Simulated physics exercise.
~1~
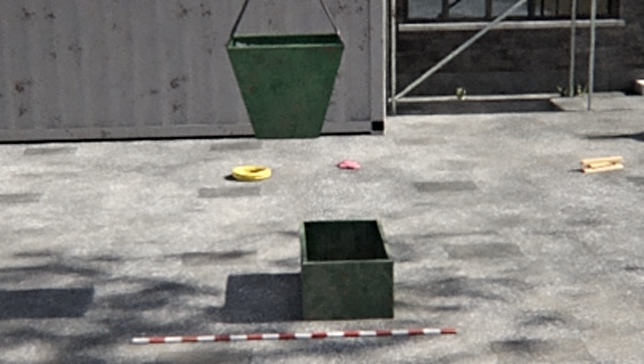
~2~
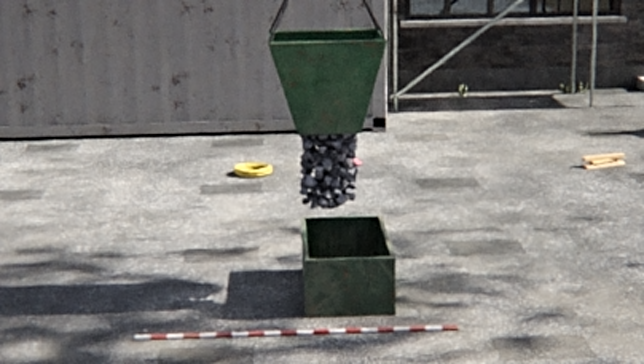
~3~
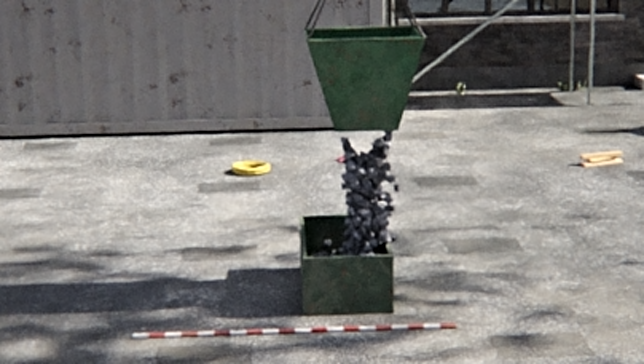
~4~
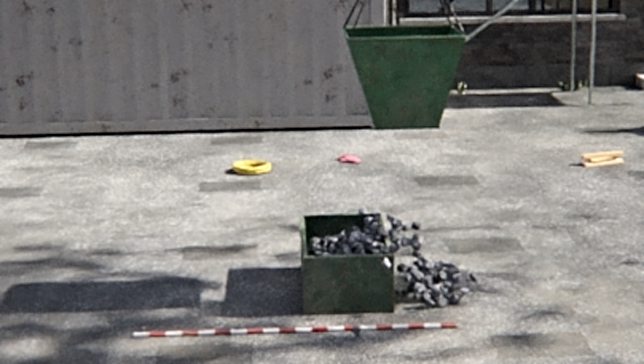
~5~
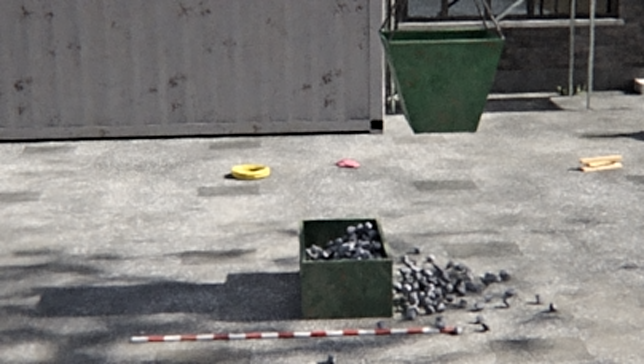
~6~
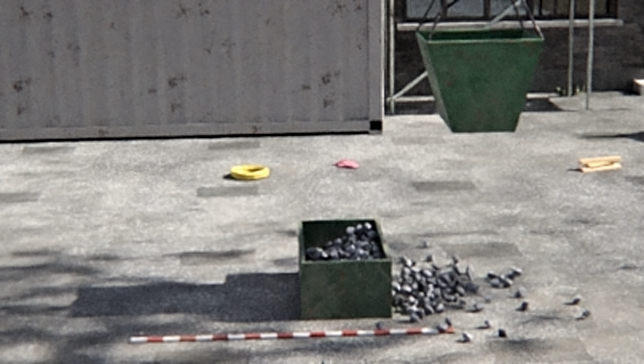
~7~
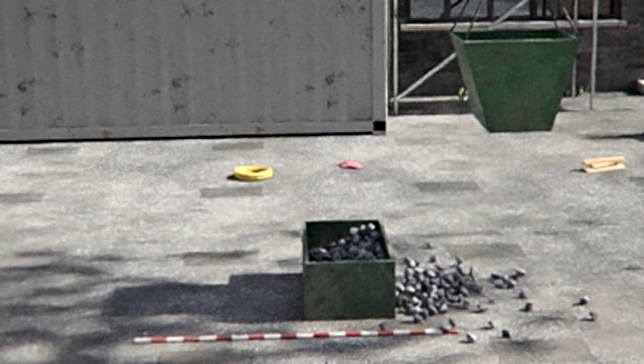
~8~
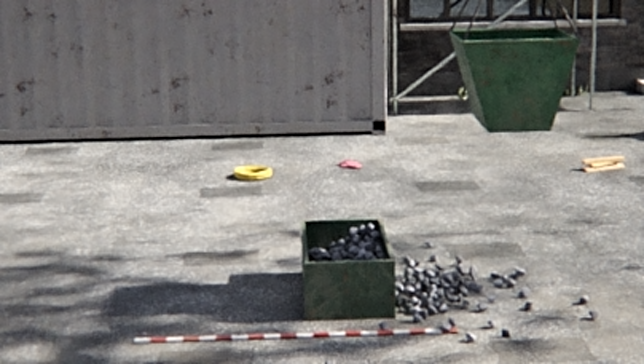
A green skip moves right, dropping dark stones mostly into a bin, some spilling right.
